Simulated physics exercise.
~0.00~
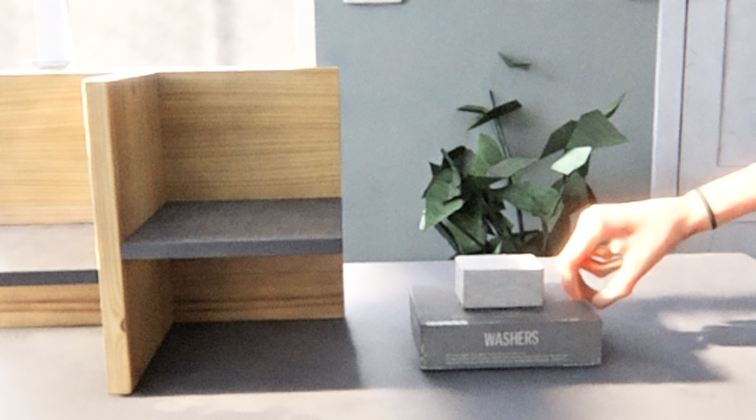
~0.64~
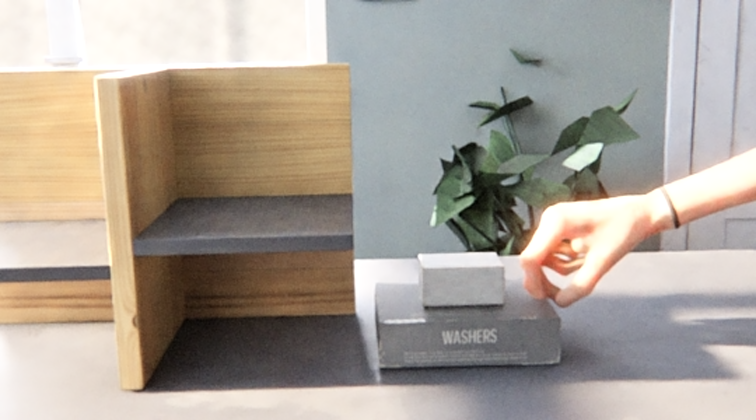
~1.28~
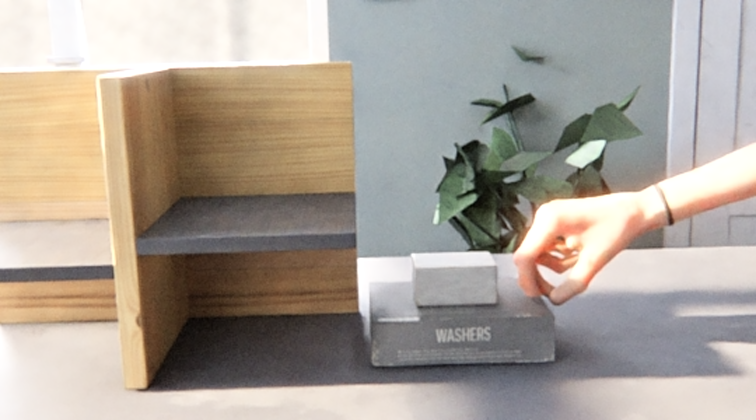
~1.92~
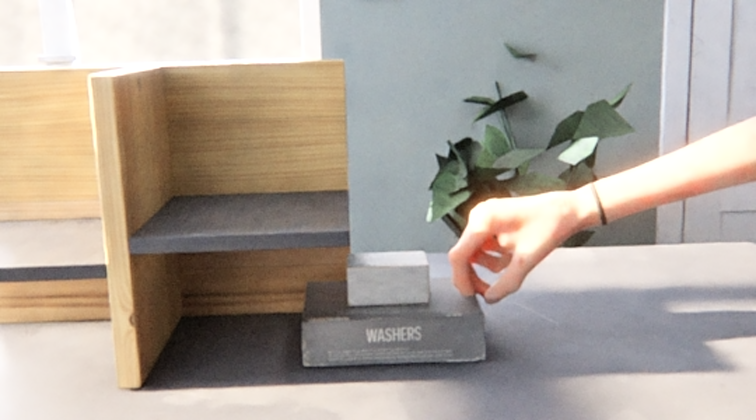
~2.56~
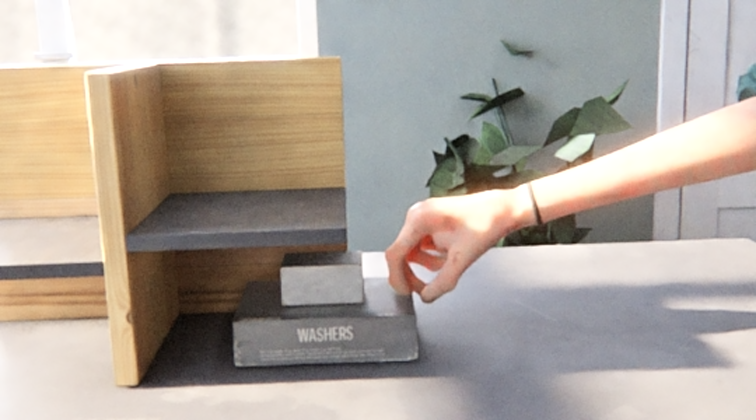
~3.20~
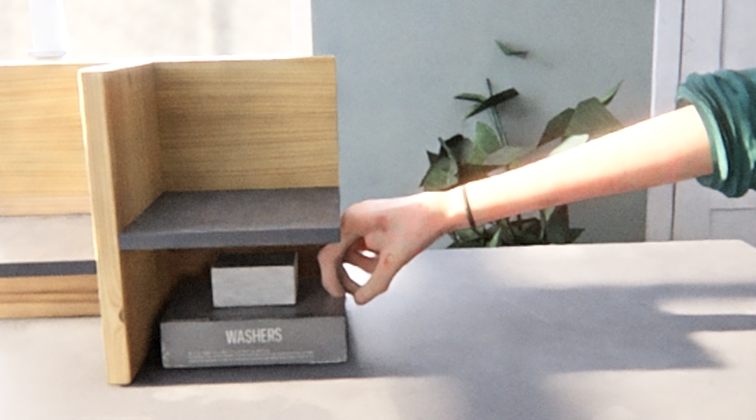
At the start, a small white block sits on top of a grey box labelled "WASHERS" on a table, with a wooden rack to the left and a leafy plant behind. A hand reaches in from the right and pushes the box leftward toward the rack. The block rides along on top as the stack slides steadily across the table and away from the plant. The leading end of the box passes beneath the low grey shelf, and the block follows. By the end, the block is under the shelf, clear of it and still on the box, with the hand beside them.
